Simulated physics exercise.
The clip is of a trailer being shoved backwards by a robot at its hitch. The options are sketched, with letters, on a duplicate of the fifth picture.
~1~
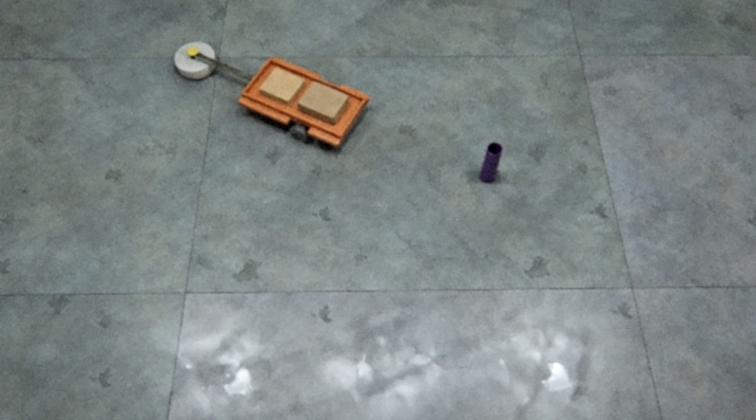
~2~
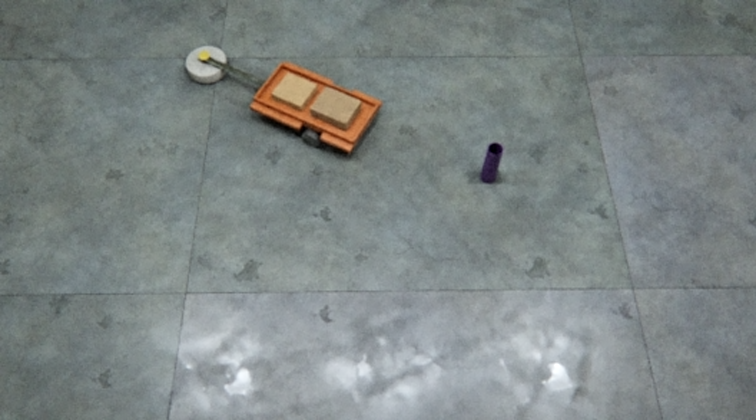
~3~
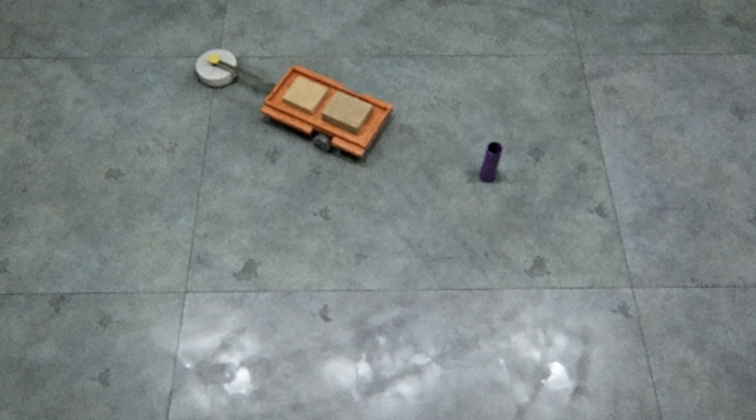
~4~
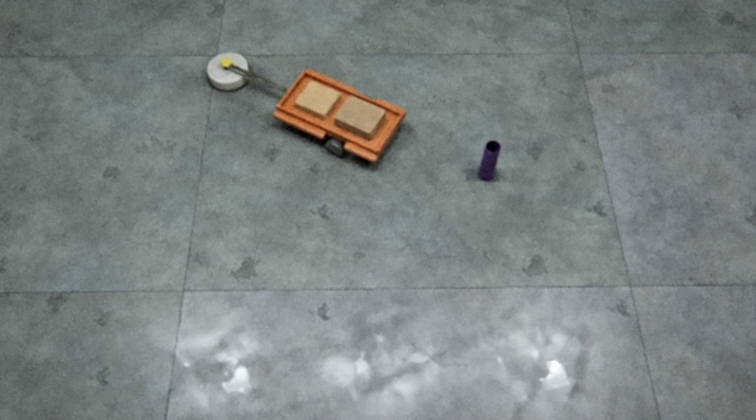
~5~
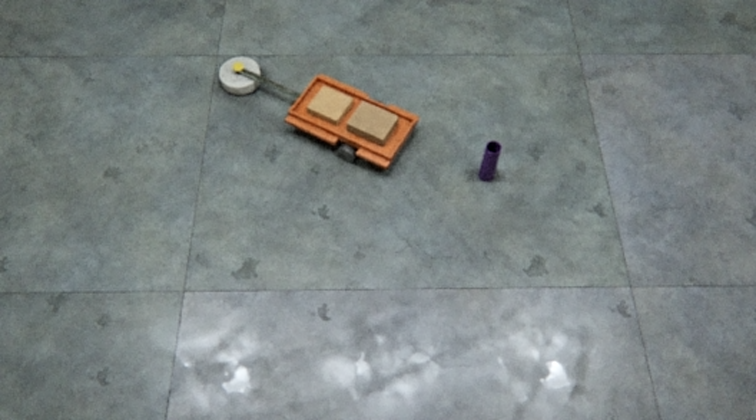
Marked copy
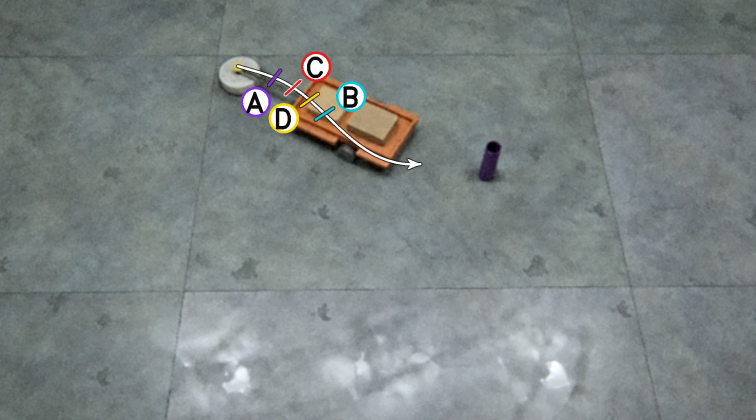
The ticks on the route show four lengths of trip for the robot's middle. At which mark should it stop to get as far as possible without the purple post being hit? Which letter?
Mark C.
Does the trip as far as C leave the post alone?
Yes.
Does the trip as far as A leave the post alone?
For that mark, yes.
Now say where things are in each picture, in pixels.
In the first picture, purple post (487, 177); robot (195, 58); orange cart (304, 99).
In the second picture, robot (206, 63); orange cart (316, 104); purple post (488, 177).
In the third picture, robot (217, 66); orange cart (328, 108); purple post (487, 177).
In the fourth picture, robot (228, 69); orange cart (340, 113); purple post (486, 175).
In the fifth picture, robot (240, 74); orange cart (352, 118); purple post (486, 176).
On the copy, A at (275, 78); B at (325, 114); C at (293, 88); D at (310, 100); the route from (238, 66) via (328, 117) to (420, 164).
On C. First, robot (260, 80), cart (373, 128).
Then, robot (280, 87), cart (394, 138).
Finally, robot (294, 95), cart (410, 146); nothing has been touched.
By contrast, A is safe but short; B is too far, the post has been hit; D is too far, the post has been hit.
